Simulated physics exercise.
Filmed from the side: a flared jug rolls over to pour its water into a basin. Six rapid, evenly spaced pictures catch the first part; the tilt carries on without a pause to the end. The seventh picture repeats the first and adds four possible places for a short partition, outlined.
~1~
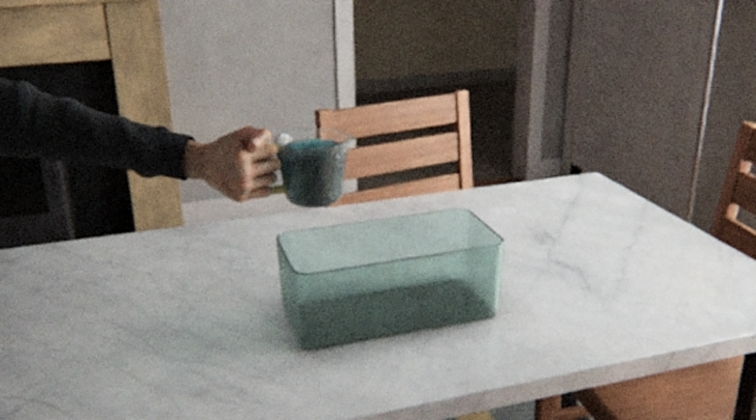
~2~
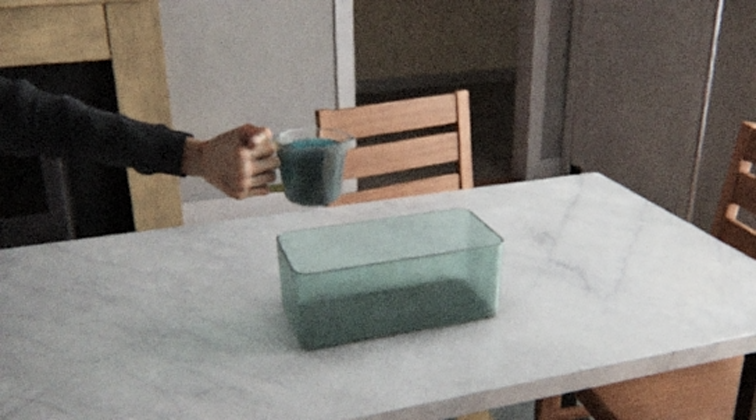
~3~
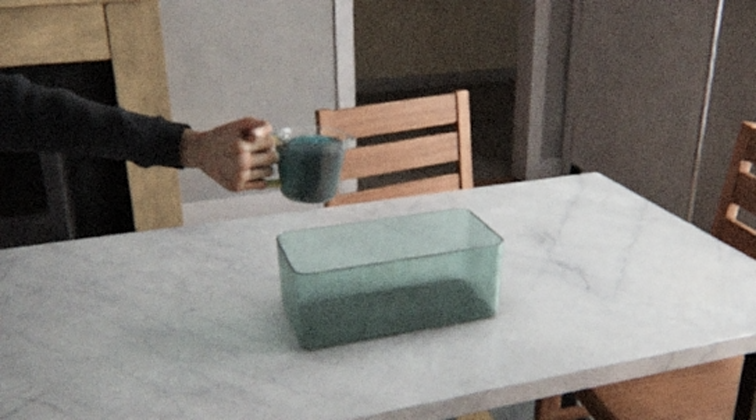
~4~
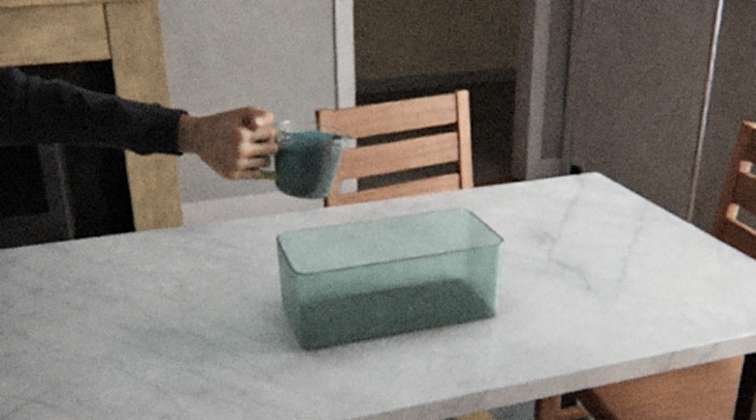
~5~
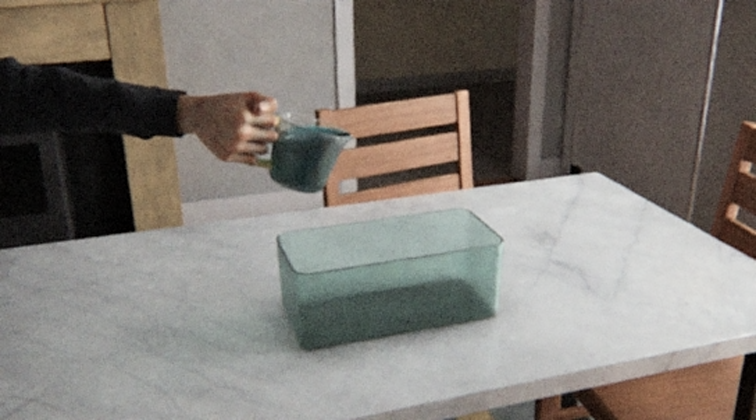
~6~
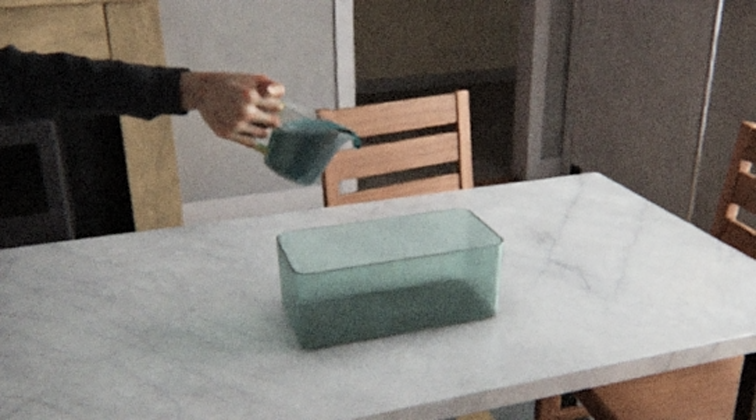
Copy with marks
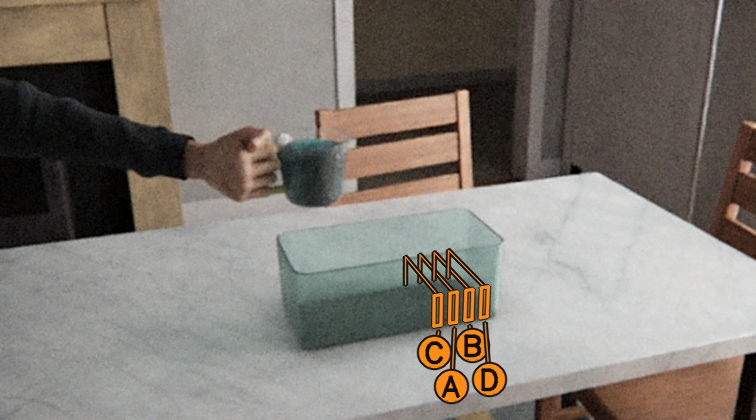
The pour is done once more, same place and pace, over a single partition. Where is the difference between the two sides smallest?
Best: C.
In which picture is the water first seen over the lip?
Picture 6.
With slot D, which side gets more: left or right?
More ends on the left.
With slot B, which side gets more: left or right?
More ends on the left.
On the marked copy, A at (454, 328); B at (469, 325); C at (438, 331); D at (485, 322).
If A is chosen, about 93 % ends left of the wall and 4 % right of it; 3 % is lost outside.
If B is chosen, about 90 % ends left of the wall and 5 % right of it; 5 % is lost outside.
If C is chosen, about 43 % ends left of the wall and 55 % right of it.
If D is chosen, about 93 % ends left of the wall and 4 % right of it; 3 % is lost outside.
